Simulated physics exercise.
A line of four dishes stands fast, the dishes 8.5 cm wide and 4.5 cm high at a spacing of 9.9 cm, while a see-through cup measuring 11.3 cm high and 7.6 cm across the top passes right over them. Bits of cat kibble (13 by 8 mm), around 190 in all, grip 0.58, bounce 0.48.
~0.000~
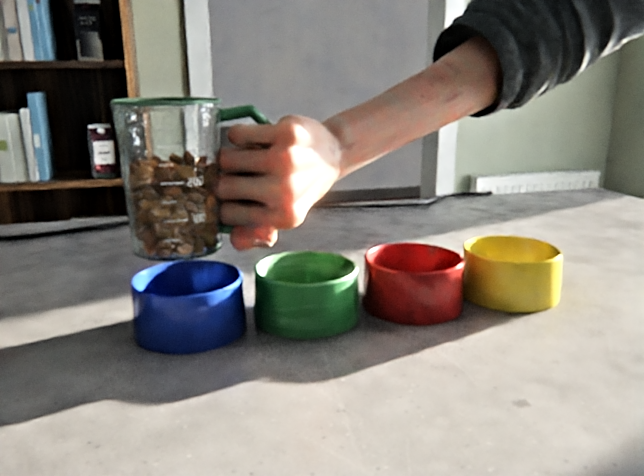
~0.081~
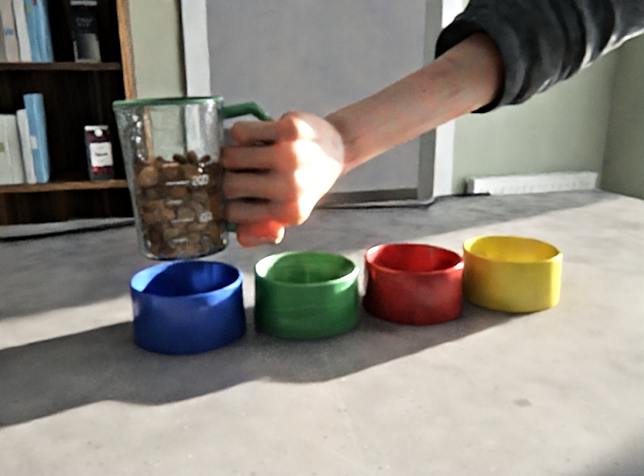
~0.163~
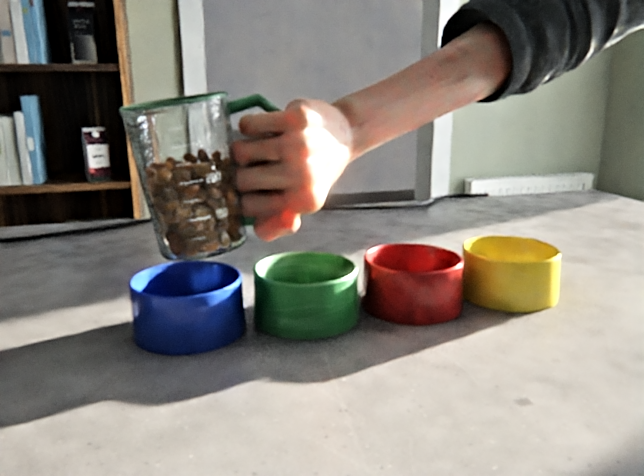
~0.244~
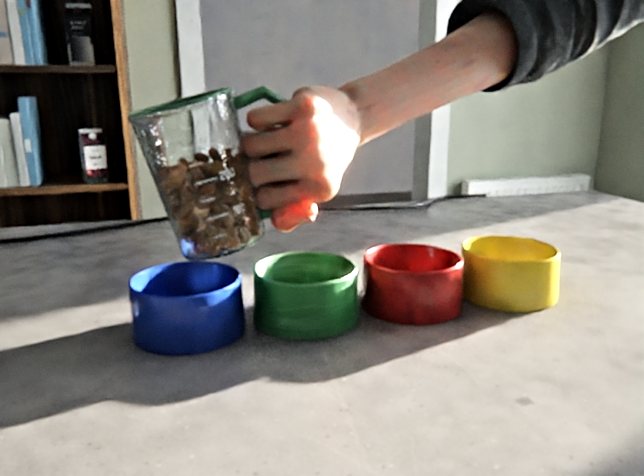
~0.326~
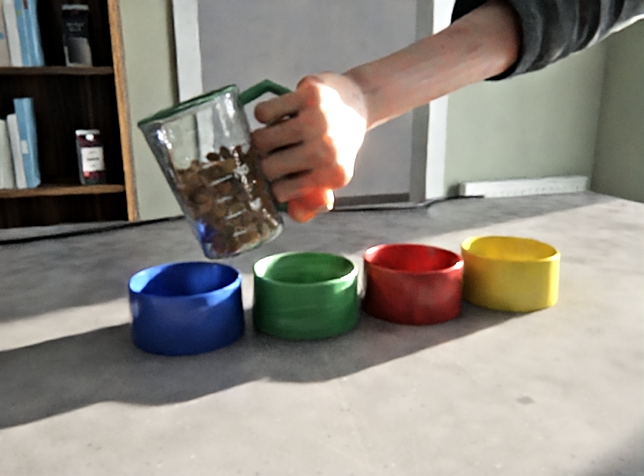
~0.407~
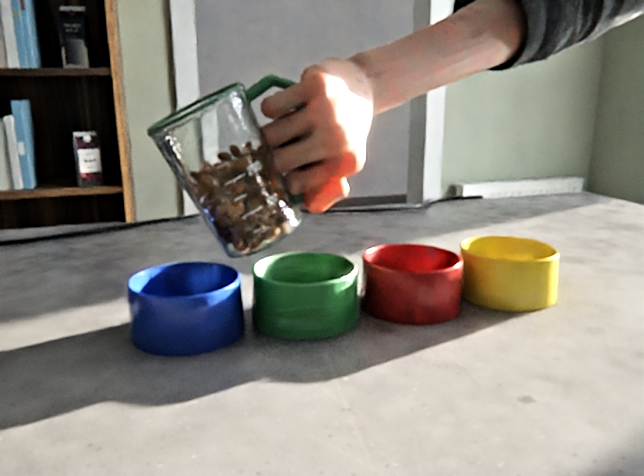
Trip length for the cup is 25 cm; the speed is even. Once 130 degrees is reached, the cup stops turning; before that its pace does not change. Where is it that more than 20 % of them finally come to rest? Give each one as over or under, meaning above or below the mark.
Red: Over, blue: Under, green: Under, yellow: Under, counter: Under.
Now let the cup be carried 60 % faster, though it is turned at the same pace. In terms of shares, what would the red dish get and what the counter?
Red: 100; counter: 0.
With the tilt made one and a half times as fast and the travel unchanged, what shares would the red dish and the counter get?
Red 0; counter 10.
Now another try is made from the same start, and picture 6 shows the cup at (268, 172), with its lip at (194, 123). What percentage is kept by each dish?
Kept per dish: Red = 100, blue = 0, green = 0, yellow = 0.
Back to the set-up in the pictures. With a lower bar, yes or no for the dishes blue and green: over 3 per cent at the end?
Well, blue gets a cross and green gets a tick.
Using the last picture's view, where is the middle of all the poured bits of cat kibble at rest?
(399, 286).
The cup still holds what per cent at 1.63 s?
About 85 percent of the load.
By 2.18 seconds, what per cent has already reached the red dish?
It works out to some 75 per cent.
After 1.14 s, tilt 80 degrees; cup holds 100 %.
After 1.63 s, tilt 117 degrees; cup holds 85 %, green 10 %.
Then, at 2.18 s, tilt 130 degrees; cup holds 0 %, red 75 %, green 10 %.
By 2.6 s all is still; red 75 %, blue 0 %, green 10 %, yellow 0 %, counter 10 %.
